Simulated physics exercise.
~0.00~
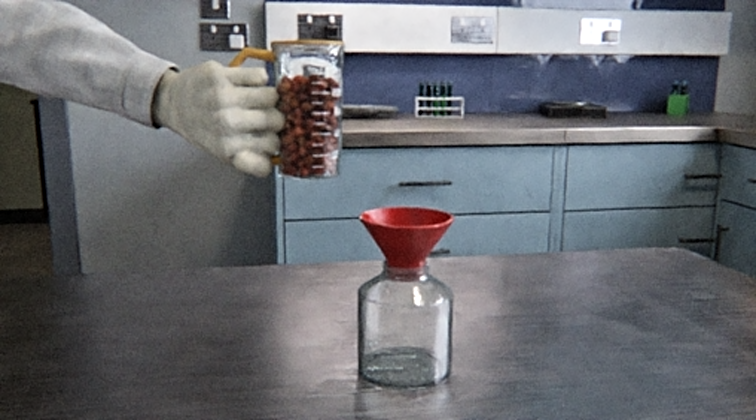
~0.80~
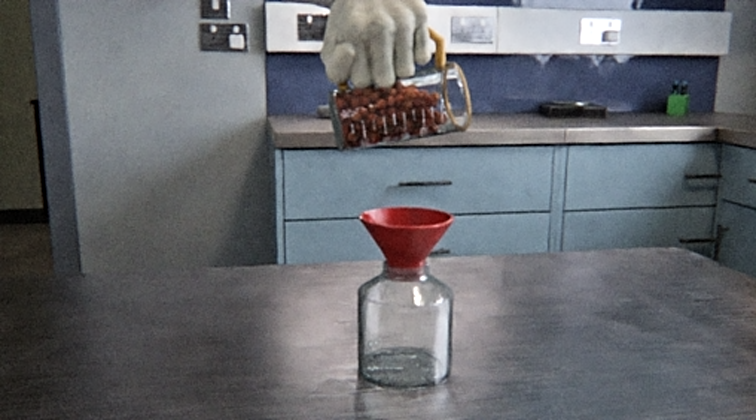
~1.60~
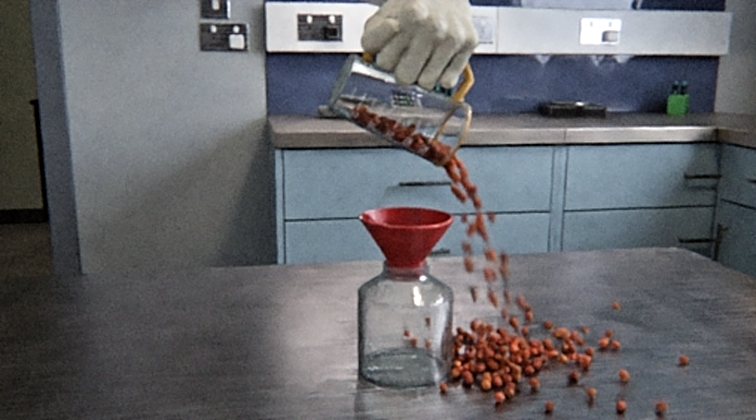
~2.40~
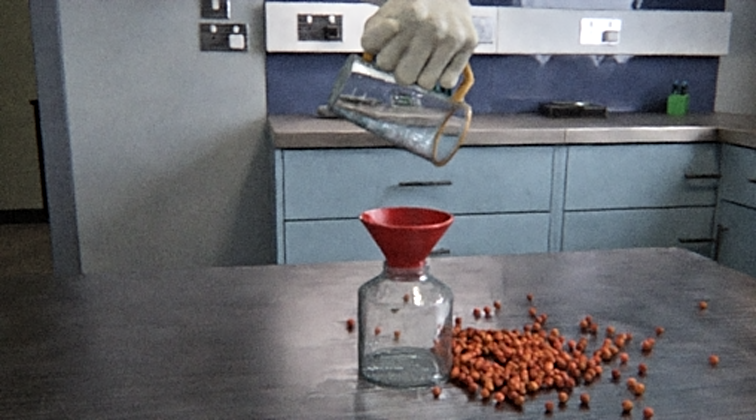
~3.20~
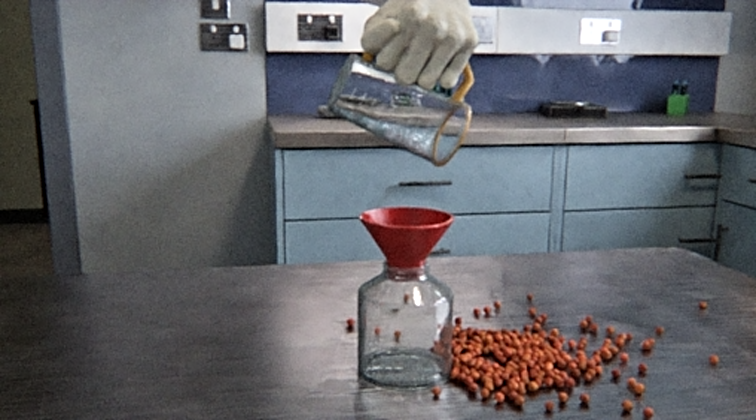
A gloved hand carried a clear cup of reddish-brown pellets over a glass jar with a red funnel and tipped it to the right, but the pellets missed the funnel and ended up scattered on the table, leaving the jar empty.
